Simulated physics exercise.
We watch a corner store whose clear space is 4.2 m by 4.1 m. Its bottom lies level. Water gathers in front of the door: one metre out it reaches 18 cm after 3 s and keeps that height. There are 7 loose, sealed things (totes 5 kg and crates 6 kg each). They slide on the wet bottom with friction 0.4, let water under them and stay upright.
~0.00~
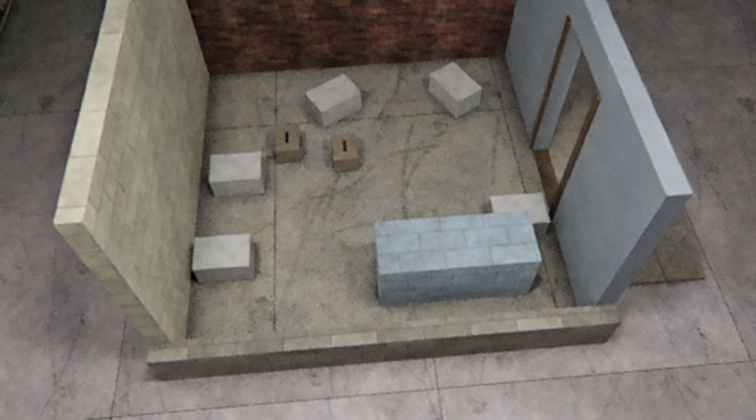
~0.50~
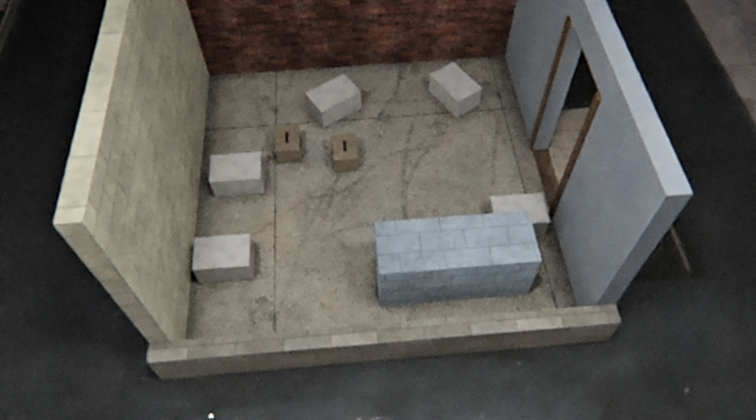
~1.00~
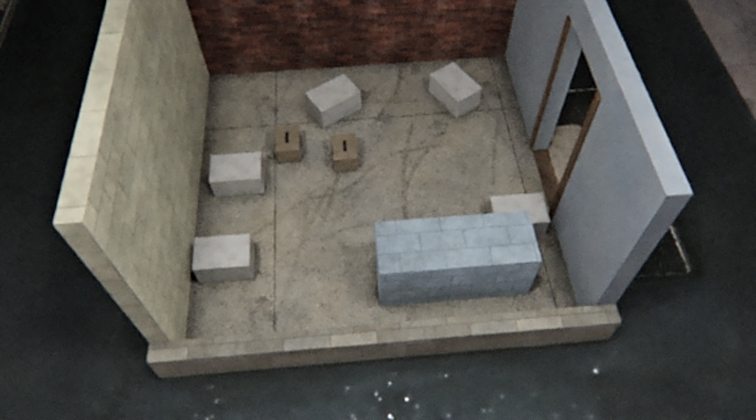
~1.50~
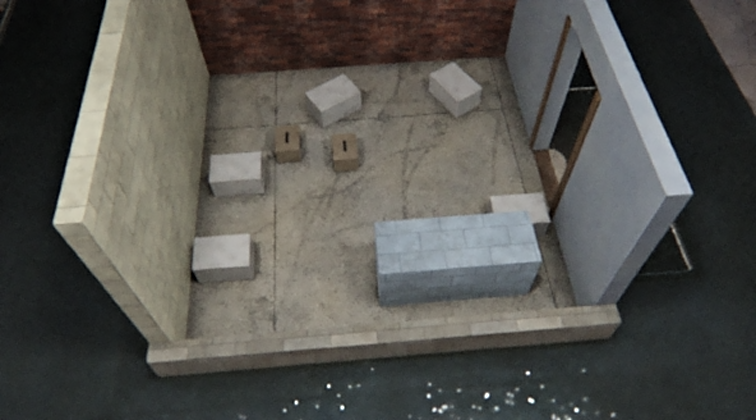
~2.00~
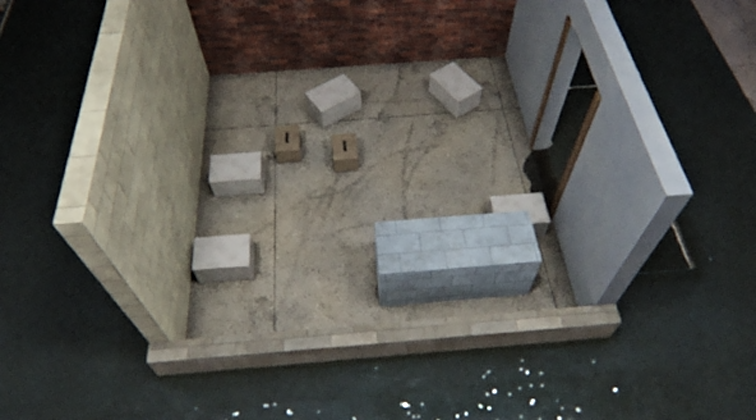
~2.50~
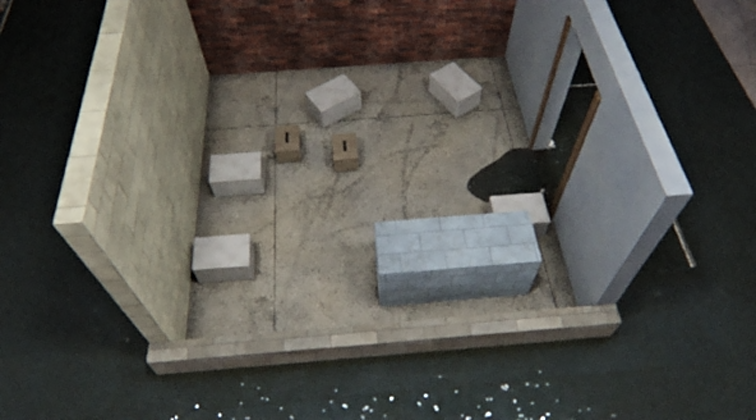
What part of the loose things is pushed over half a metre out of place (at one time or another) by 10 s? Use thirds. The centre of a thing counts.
It is at least two thirds.
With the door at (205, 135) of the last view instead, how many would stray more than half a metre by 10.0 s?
Then 4.
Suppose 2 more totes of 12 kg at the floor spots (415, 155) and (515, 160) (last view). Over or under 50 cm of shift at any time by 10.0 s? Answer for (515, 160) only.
It is past it.
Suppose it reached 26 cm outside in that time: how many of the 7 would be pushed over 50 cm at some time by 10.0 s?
In that case 5 of them.
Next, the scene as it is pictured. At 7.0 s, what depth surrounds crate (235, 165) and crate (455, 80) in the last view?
About 5 and 1 cm.
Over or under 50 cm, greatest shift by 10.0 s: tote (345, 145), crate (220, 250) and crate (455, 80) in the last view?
In turn: Past it, more, short of it.
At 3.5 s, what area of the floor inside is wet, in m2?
About 3.5 m2.
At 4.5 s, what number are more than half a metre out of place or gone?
0 of them.
After 3.5 s 0 of 7 are over 50 cm from their spots; 0 afloat.
After 4.5 s 0 of 7 are over 50 cm from their spots; 0 afloat.
After 7.0 s 3 of 7 are over 50 cm from their spots; 4 afloat.
After 10.0 s 5 of 7 are over 50 cm from their spots, and 5 have been at some point; 5 afloat.
